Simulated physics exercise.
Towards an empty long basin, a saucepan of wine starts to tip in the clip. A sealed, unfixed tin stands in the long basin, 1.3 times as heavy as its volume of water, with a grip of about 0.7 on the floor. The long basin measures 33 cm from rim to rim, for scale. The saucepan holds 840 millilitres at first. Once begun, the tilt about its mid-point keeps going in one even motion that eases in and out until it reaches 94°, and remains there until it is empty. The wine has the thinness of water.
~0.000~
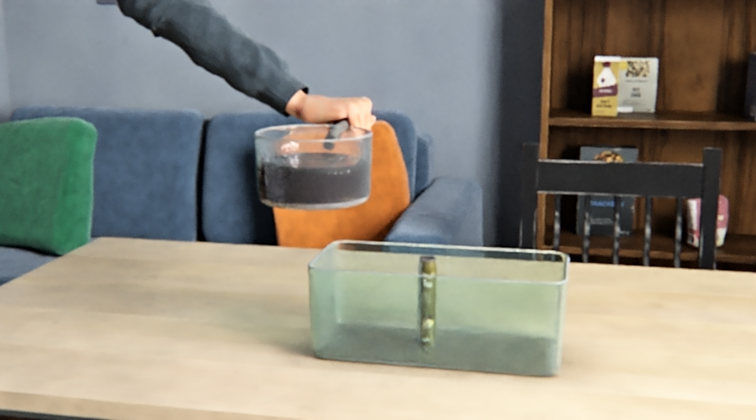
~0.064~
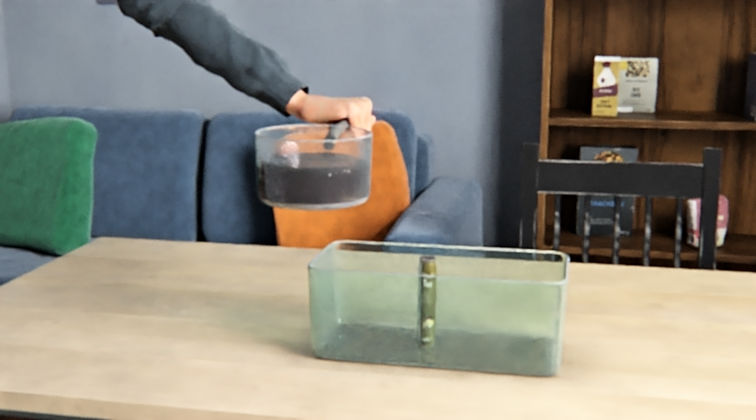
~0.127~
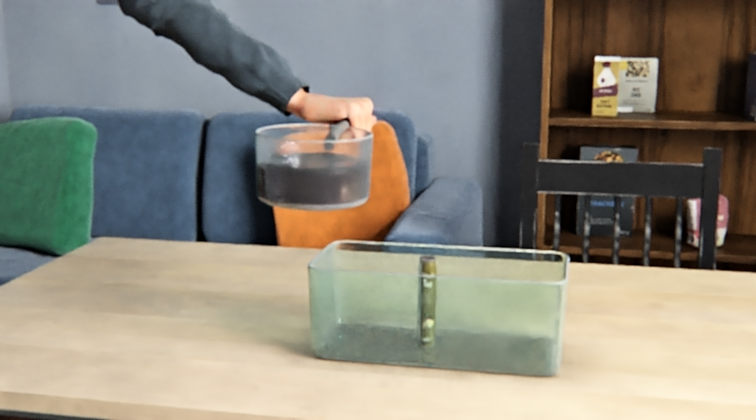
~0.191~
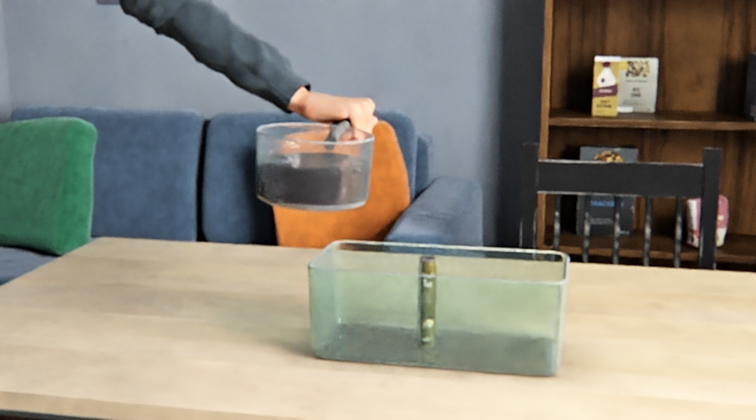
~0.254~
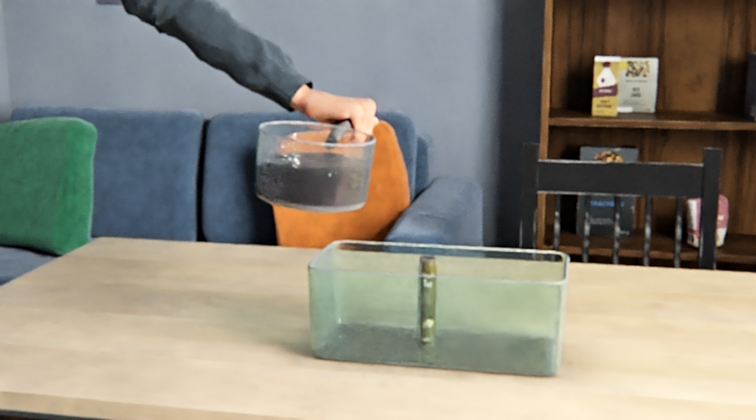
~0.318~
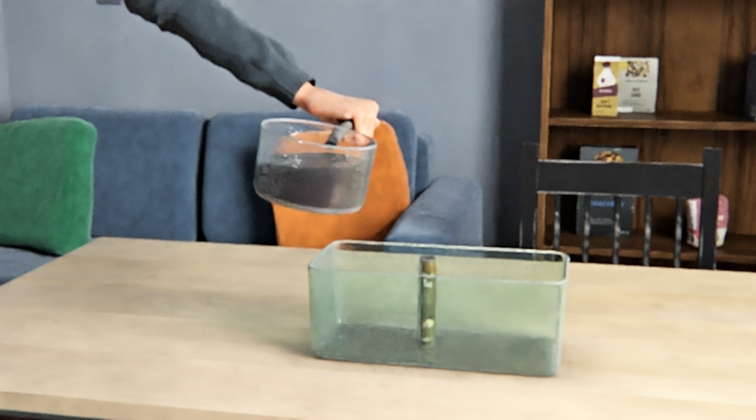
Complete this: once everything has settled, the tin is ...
Once everything has settled, the tin is lying over.
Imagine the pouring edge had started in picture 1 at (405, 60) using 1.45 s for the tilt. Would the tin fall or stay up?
Then it remains upright.
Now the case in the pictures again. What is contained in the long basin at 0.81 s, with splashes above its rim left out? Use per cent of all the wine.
I'd estimate some 2 percent of the liquid.
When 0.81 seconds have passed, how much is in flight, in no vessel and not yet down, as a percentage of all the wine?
Roughly 14 percent.
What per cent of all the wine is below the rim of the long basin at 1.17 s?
That comes to about 56 percent.
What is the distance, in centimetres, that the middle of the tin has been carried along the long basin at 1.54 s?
Around 8 cm.
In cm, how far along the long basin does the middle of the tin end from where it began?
The tin's middle ends up about 8.0 cm along the basin.
Then, 0.81 s in, the tilt is 55° and 85 per cent is still to pour; the tin stands where it began.
Then, 1.17 s in, the tilt is 85° and 30 per cent is still to pour; the tin leans 7°.
Then, 1.54 s in, the tilt is 94° and 6 per cent is still to pour; the tin lies on its side.
Then, 1.95 s in, the tilt is 94° and 1 per cent is still to pour; the tin lies on its side.
Finally, the tin lies on its side.
